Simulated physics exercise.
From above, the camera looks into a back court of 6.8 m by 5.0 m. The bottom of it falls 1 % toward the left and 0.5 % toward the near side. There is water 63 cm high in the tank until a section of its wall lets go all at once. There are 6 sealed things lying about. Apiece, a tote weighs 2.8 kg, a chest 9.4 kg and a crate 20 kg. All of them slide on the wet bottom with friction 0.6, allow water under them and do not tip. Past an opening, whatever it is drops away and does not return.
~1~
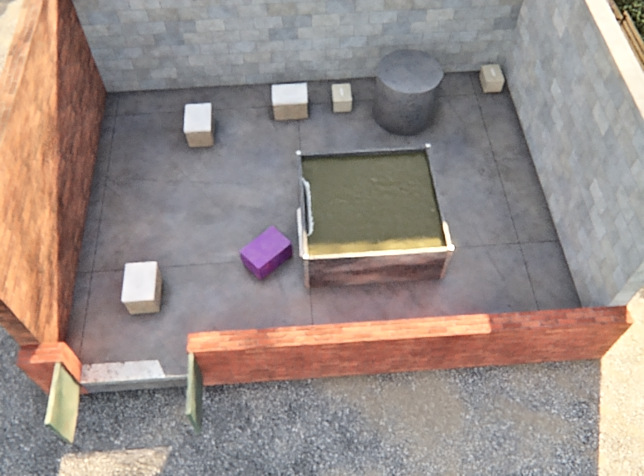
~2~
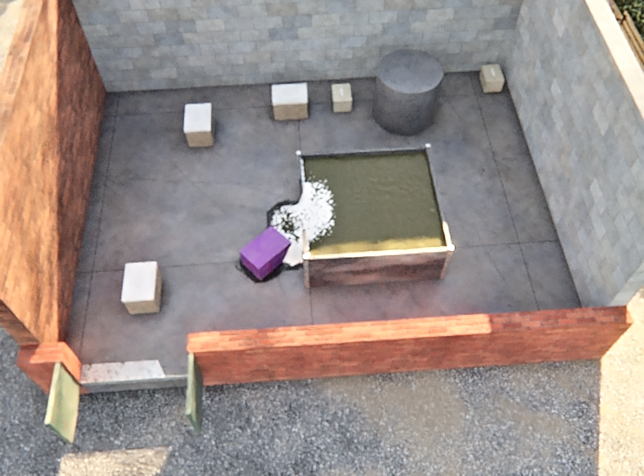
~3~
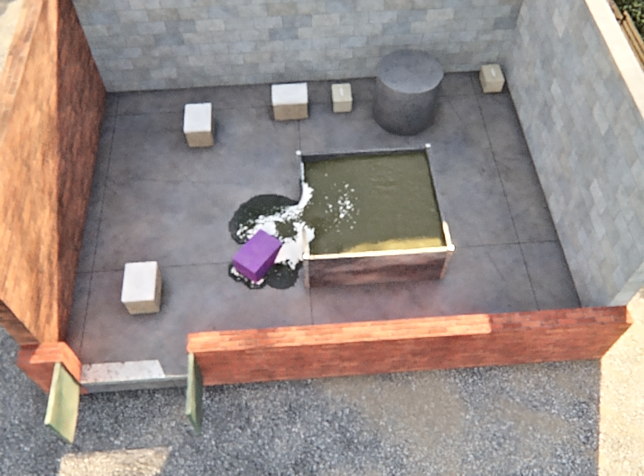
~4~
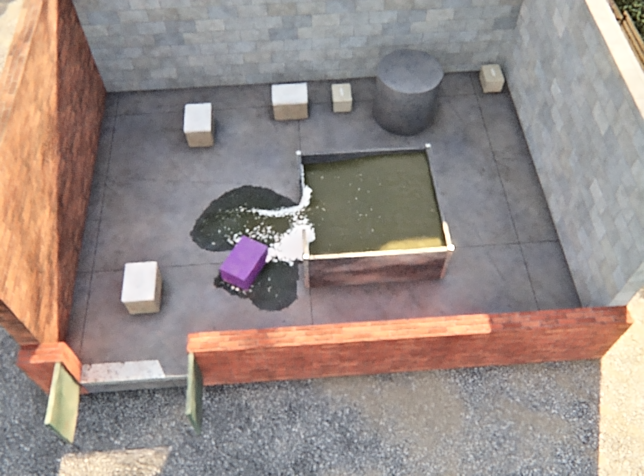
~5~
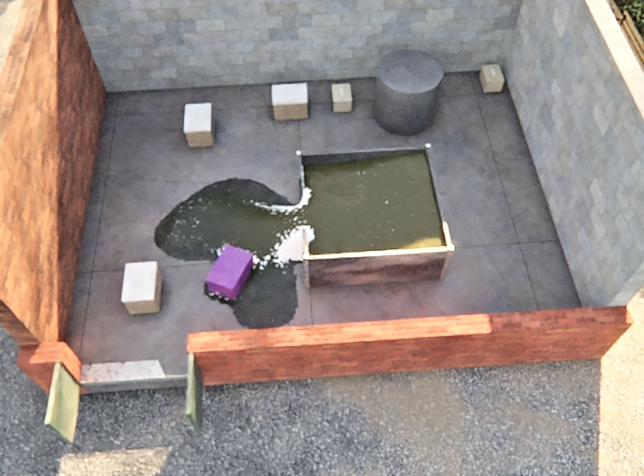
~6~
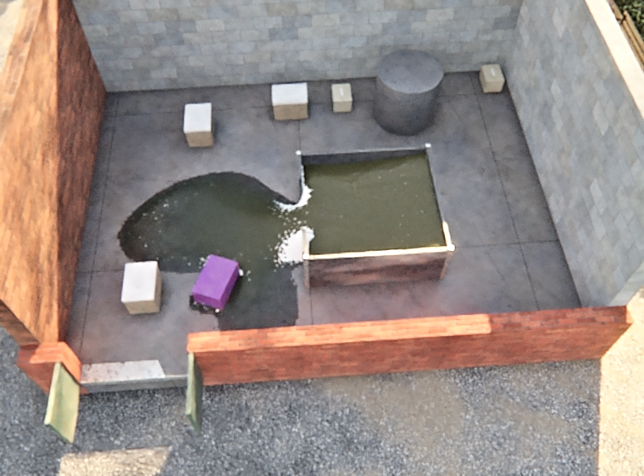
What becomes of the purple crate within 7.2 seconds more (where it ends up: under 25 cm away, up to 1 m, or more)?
The purple crate goes a long way.
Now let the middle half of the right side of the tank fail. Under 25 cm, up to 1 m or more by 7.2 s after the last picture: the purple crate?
Outcome for the purple crate: No real movement.
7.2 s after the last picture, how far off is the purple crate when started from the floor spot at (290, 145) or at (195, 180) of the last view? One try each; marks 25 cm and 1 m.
Nearly still; swept far.
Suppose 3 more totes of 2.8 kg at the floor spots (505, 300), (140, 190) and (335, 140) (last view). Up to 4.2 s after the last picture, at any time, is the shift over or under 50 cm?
Spot by spot, in turn: Falls short, exceeds it, falls short.
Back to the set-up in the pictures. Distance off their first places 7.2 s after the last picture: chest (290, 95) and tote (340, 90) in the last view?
Taken in order, the shifts are 100 cm and 80 cm.
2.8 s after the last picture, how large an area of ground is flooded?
Some 18 m2.
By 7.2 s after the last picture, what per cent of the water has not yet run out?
76 %.
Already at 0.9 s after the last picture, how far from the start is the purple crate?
It is about 200 cm out of place by then.
Then, 0.9 s after the last picture the purple crate is near (140, 340), 2.0 m from its start, aground; 0 of 6 are out; 0 afloat.
Then, 2.8 s after the last picture the purple crate has gone out; 2 of 6 are out; 0 afloat.
Then, 4.8 s after the last picture the purple crate has gone out; 2 of 6 are out; 1 afloat.
Then, 7.2 s after the last picture the purple crate has gone out; 2 of 6 are out; 2 afloat.
